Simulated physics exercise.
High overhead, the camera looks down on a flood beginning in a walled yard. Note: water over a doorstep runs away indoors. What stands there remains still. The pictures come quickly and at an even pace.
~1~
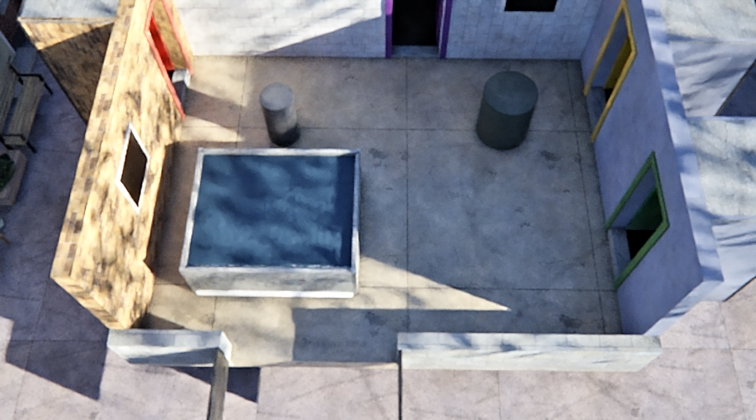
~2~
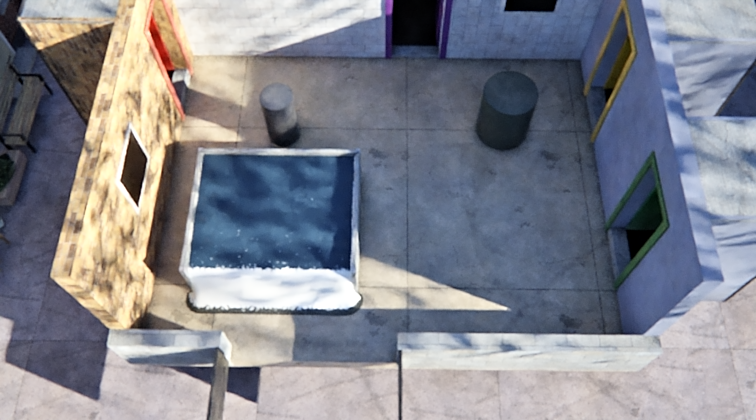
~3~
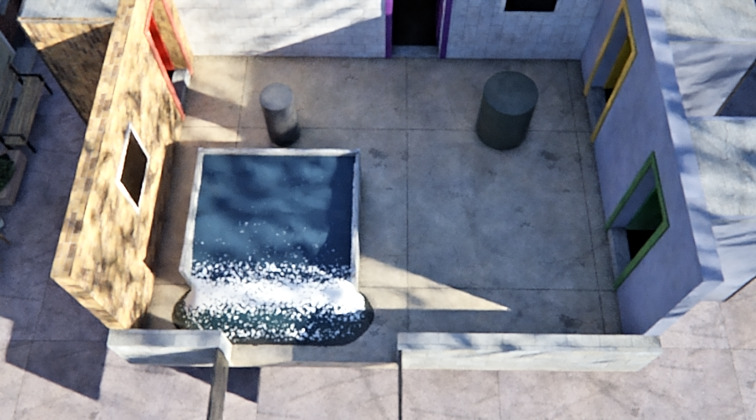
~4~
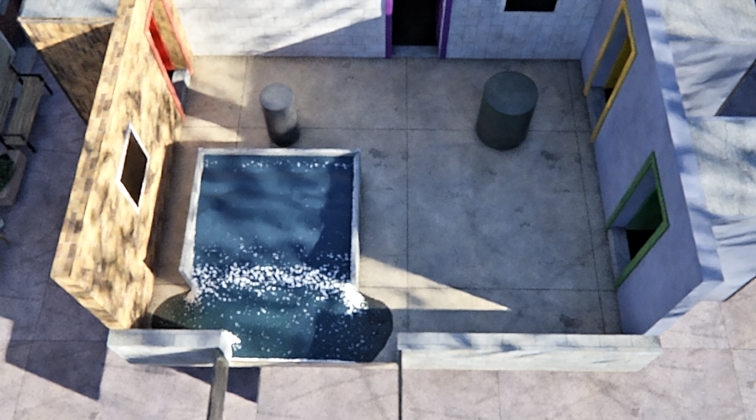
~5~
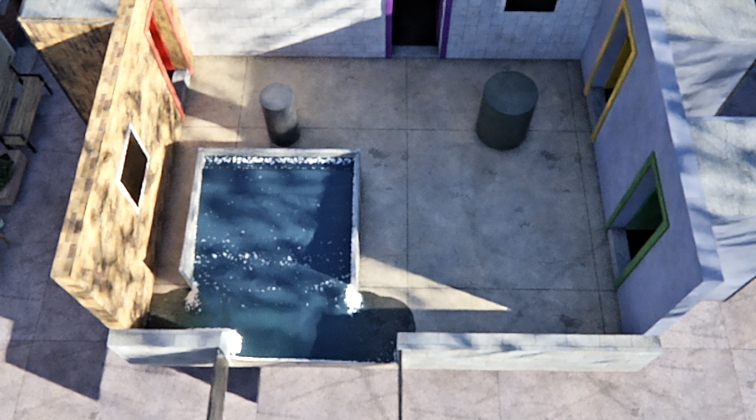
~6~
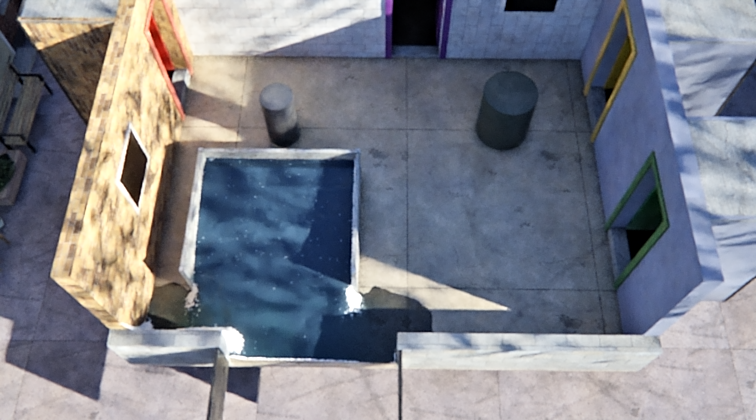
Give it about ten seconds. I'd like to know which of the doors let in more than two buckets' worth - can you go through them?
Result: I expect the red door to stay within two buckets. I expect the purple door to stay within two buckets. I expect the yellow door to stay within two buckets. I expect the green door to stay within two buckets.
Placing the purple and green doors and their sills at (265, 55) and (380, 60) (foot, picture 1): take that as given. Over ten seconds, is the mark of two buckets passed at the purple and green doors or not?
As I see it, the purple door crosses the limit, and the green door remains below the limit.
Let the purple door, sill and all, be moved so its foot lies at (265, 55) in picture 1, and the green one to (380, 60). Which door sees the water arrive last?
I reckon it is the door marked yellow.
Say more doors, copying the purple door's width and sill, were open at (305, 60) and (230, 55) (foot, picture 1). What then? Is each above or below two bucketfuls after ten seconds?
Result, in order - first ends up lower; second ends up higher.
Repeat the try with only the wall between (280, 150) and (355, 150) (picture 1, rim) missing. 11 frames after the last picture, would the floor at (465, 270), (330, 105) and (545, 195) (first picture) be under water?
Following the listed order, the three come out not reached, reached by the spill and not reached.
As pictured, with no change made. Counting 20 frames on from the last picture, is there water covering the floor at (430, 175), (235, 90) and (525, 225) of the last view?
The three points read clear, soaked through and clear.
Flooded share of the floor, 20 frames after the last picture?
About 25 %.
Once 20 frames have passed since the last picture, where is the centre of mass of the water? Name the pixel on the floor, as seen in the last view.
Somewhere near (256, 231).
A moment on, water covers 15 % of the floor; the red door not reached, the purple door not reached, the yellow door not reached, the green door not reached.
Next, water covers 25 % of the floor; the red door not reached, the purple door not reached, the yellow door not reached, the green door not reached.
Then, water covers 25 % of the floor; the red door wet at the sill, nothing in, the purple door not reached, the yellow door not reached, the green door not reached.
Later, water covers 60 % of the floor; the red door wet at the sill, nothing in, the purple door wet at the sill, nothing in, the yellow door not reached, the green door wet at the sill, nothing in.
In the end, water covers 80 % of the floor; the red door wet at the sill, nothing in, the purple door wet at the sill, nothing in, the yellow door wet at the sill, nothing in, the green door wet at the sill, nothing in.
